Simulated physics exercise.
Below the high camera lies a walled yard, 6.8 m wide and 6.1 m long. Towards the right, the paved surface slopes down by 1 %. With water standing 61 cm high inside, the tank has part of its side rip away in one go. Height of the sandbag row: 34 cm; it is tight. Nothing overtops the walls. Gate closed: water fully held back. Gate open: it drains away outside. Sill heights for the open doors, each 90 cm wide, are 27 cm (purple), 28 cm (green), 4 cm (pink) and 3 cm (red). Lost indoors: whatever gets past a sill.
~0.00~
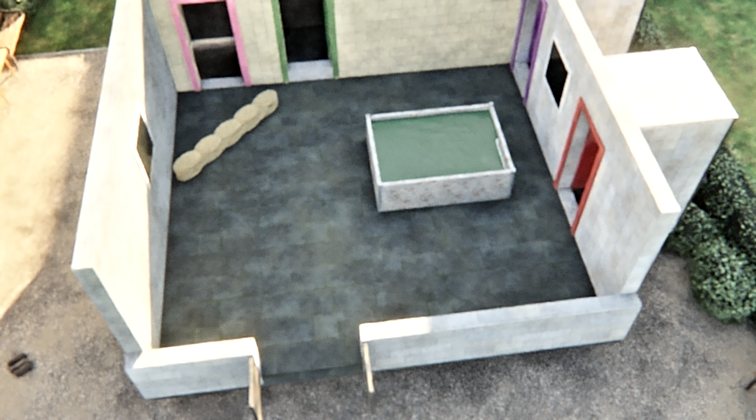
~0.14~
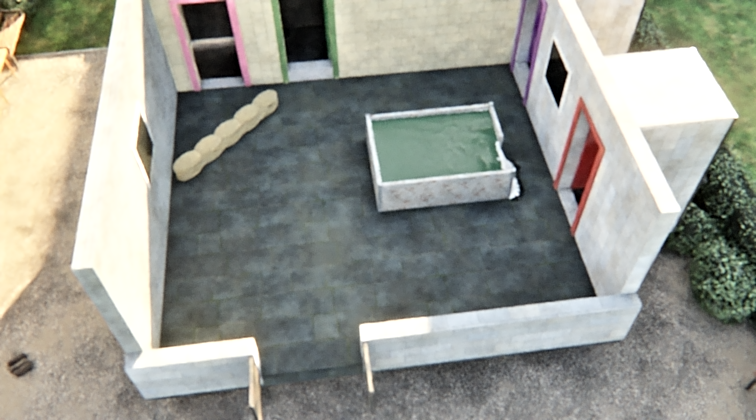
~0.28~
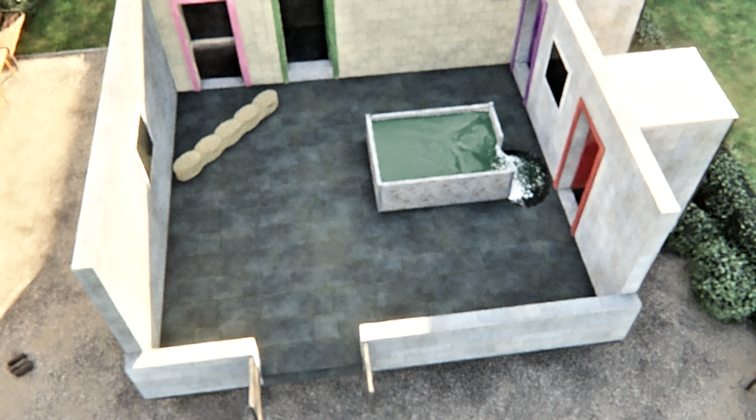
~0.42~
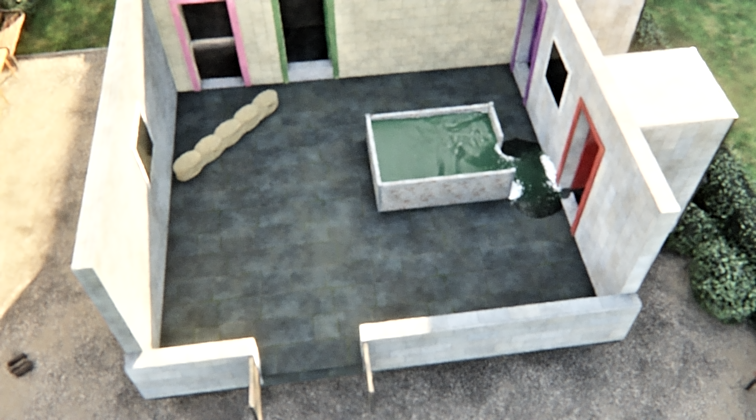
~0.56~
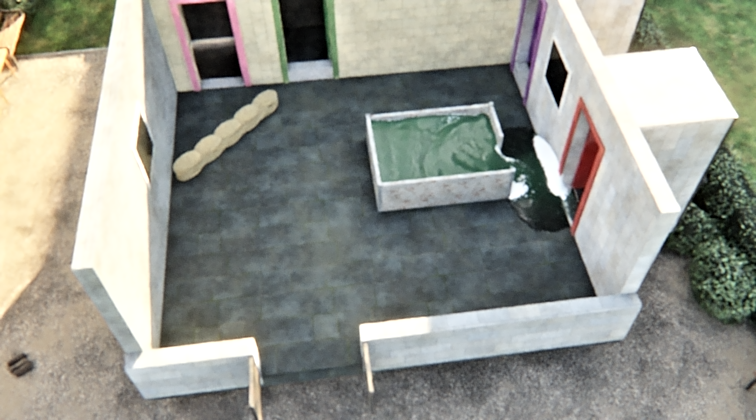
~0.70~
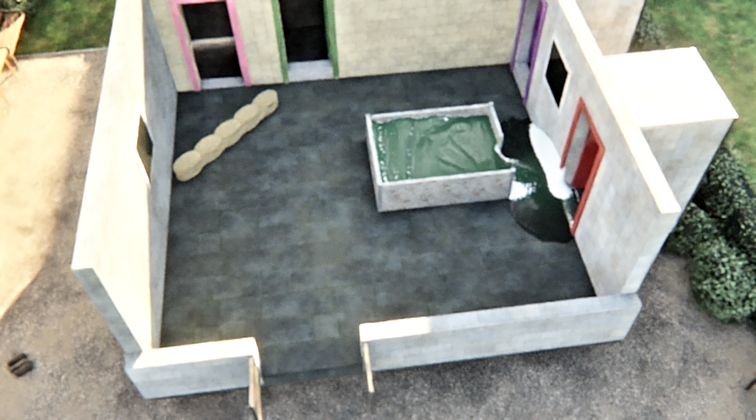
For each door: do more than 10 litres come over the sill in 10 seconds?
My prediction: At the purple door I expect the water to hold within the limit; at the green door I expect the water to hold within the limit; at the pink door I expect the water to hold within the limit; at the red door I expect the water to rise above the limit.
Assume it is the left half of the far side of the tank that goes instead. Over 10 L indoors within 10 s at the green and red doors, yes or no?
Green short, red beyond.
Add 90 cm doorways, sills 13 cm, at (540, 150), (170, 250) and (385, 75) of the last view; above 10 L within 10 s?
Taking them in order, the first gets enough, the second too little and the third too little.
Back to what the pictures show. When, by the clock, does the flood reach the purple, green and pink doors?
So purple at 1.1 s, green at 3.2 s, and pink at 4.5 s.
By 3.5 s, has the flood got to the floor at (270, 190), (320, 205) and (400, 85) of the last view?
Well, the first is untouched by it, the next untouched by it, the last drenched.
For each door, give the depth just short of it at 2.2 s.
Door by door in cm, purple shows 5, green shows 0, pink shows 0, red shows 18.
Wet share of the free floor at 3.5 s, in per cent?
Around 30 per cent.
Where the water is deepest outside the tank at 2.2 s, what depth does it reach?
Roughly 39 cm.
After 1.4 s water covers 10 % of the floor and is deepest (46 cm) near (546, 180); purple door 4 cm at the sill, 0 L in, green door not reached, pink door not reached, red door 20 cm at the sill, 84 L in.
After 2.2 s water covers 15 % of the floor and is deepest (39 cm) near (546, 180); purple door 5 cm at the sill, 0 L in, green door not reached, pink door not reached, red door 18 cm at the sill, 188 L in.
After 3.5 s water covers 30 % of the floor and is deepest (27 cm) near (544, 172); purple door 8 cm at the sill, 0 L in, green door 2 cm at the sill, 0 L in, pink door not reached, red door 13 cm at the sill, 299 L in.
After 6.0 s water covers 65 % of the floor and is deepest (18 cm) near (544, 172); purple door 9 cm at the sill, 0 L in, green door 3 cm at the sill, 0 L in, pink door 3 cm at the sill, 0 L in, red door 9 cm at the sill, 420 L in.
After 10.0 s water covers 95 % of the floor and is deepest (11 cm) near (546, 180); purple door 8 cm at the sill, 0 L in, green door 4 cm at the sill, 0 L in, pink door 2 cm at the sill, 0 L in, red door 7 cm at the sill, 500 L in.
